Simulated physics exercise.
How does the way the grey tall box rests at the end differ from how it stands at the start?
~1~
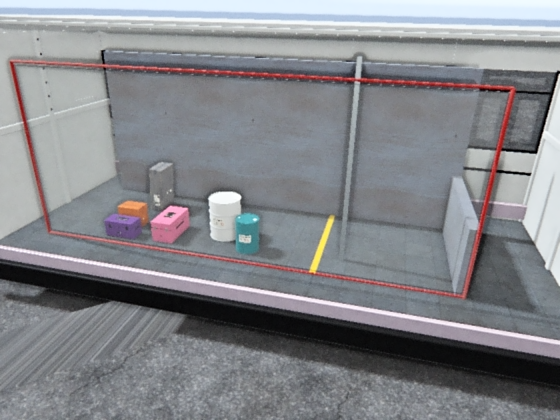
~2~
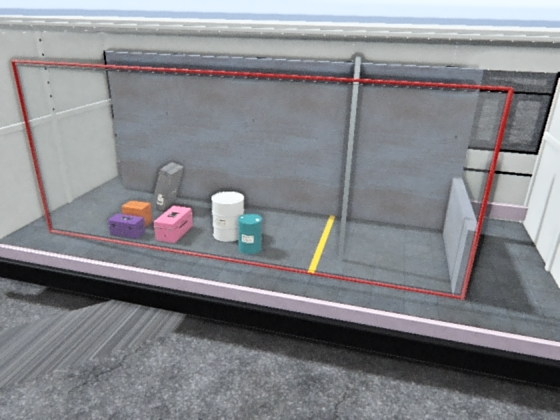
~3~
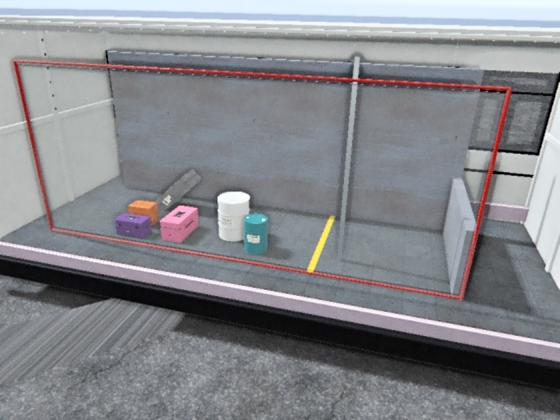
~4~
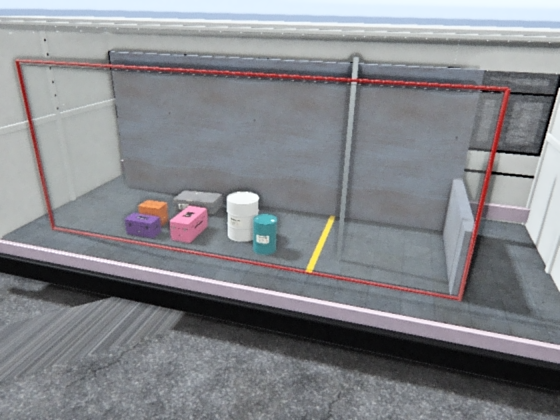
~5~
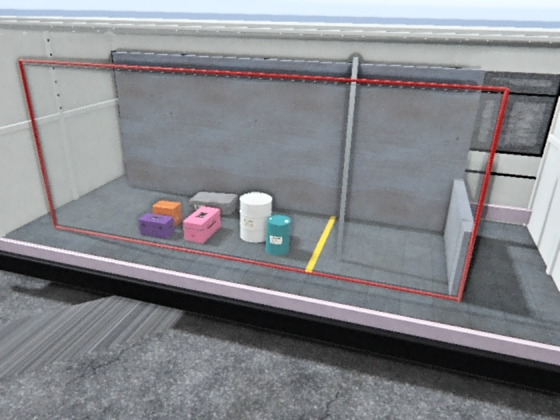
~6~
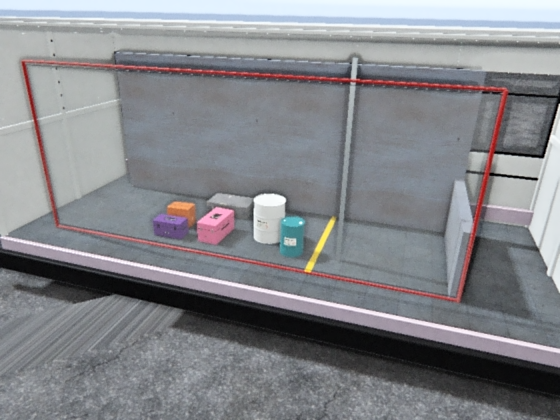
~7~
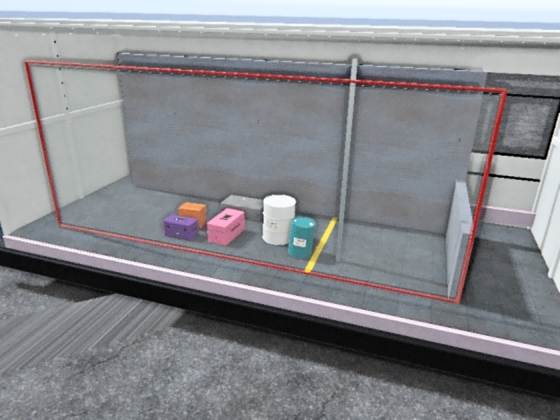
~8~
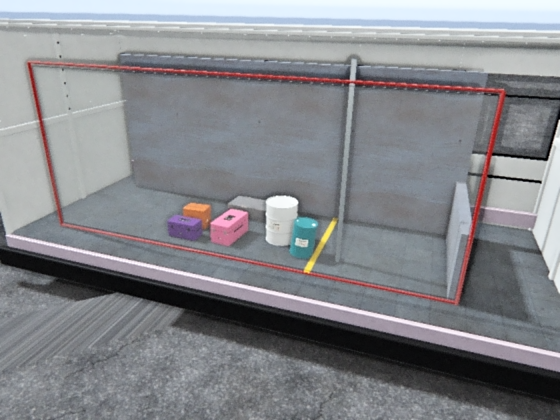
At the start the grey tall box stands upright, and by the end it is lying on its side on the bay floor.
